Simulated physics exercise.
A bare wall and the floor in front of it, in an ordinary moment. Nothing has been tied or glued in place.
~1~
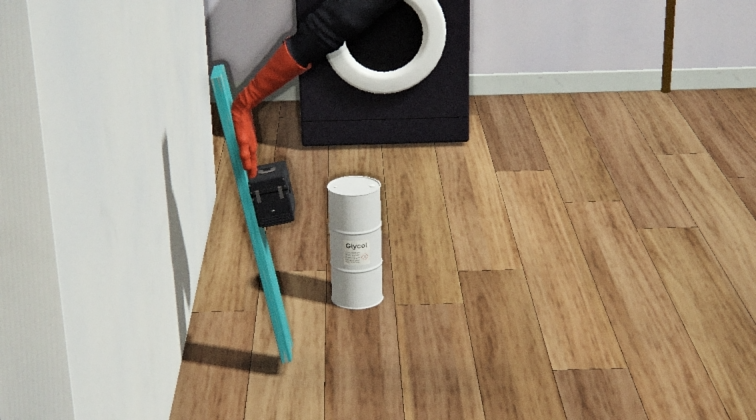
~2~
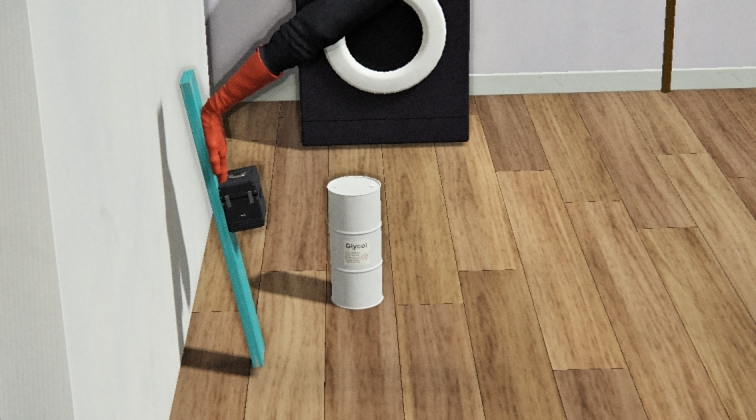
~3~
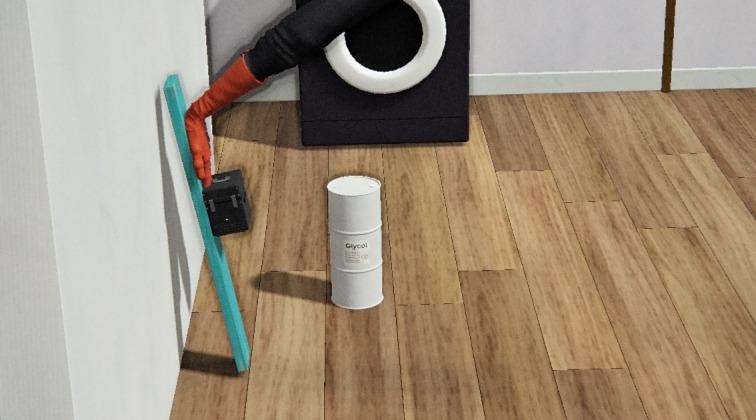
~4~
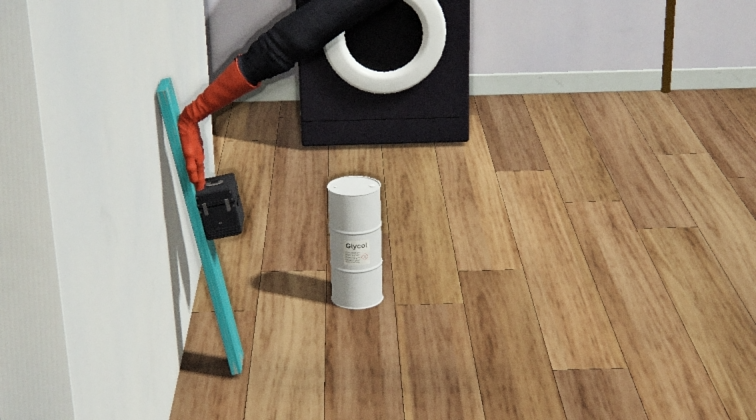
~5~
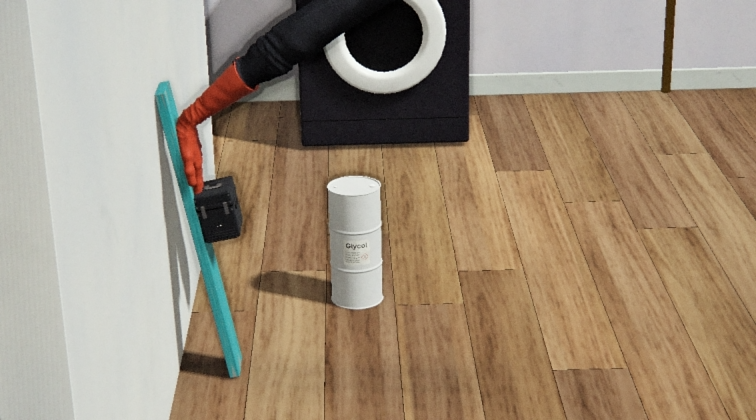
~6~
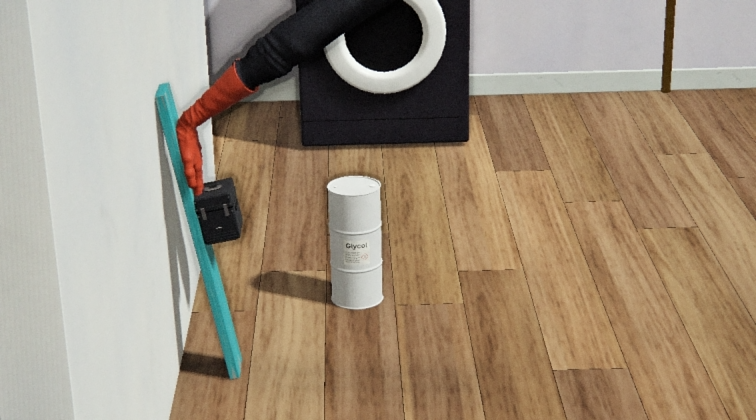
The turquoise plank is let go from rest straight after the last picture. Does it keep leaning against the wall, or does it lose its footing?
It keeps leaning.
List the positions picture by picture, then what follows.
Not yet at the wall; turquoise plank (254, 218); white canister (356, 243), in the first frame.
Not yet at the wall; turquoise plank (224, 223); white canister (356, 243), in the second frame.
Not yet at the wall; turquoise plank (209, 227); white canister (356, 243), in the third frame.
Not yet at the wall; turquoise plank (202, 230); white canister (356, 243), in the fourth frame.
Leant on the wall, still held; turquoise plank (200, 234); white canister (356, 243), in the fifth frame.
Leant on the wall, still held; turquoise plank (201, 235); white canister (356, 243), in the sixth frame.
Then, 0.60 s on from there, no change.
Then, 1.30 s on from there, turquoise plank resting near (200, 235).
In the end, both unmoved. At the end, from the last picture's camera, turquoise plank near (200, 235). The plank holds.
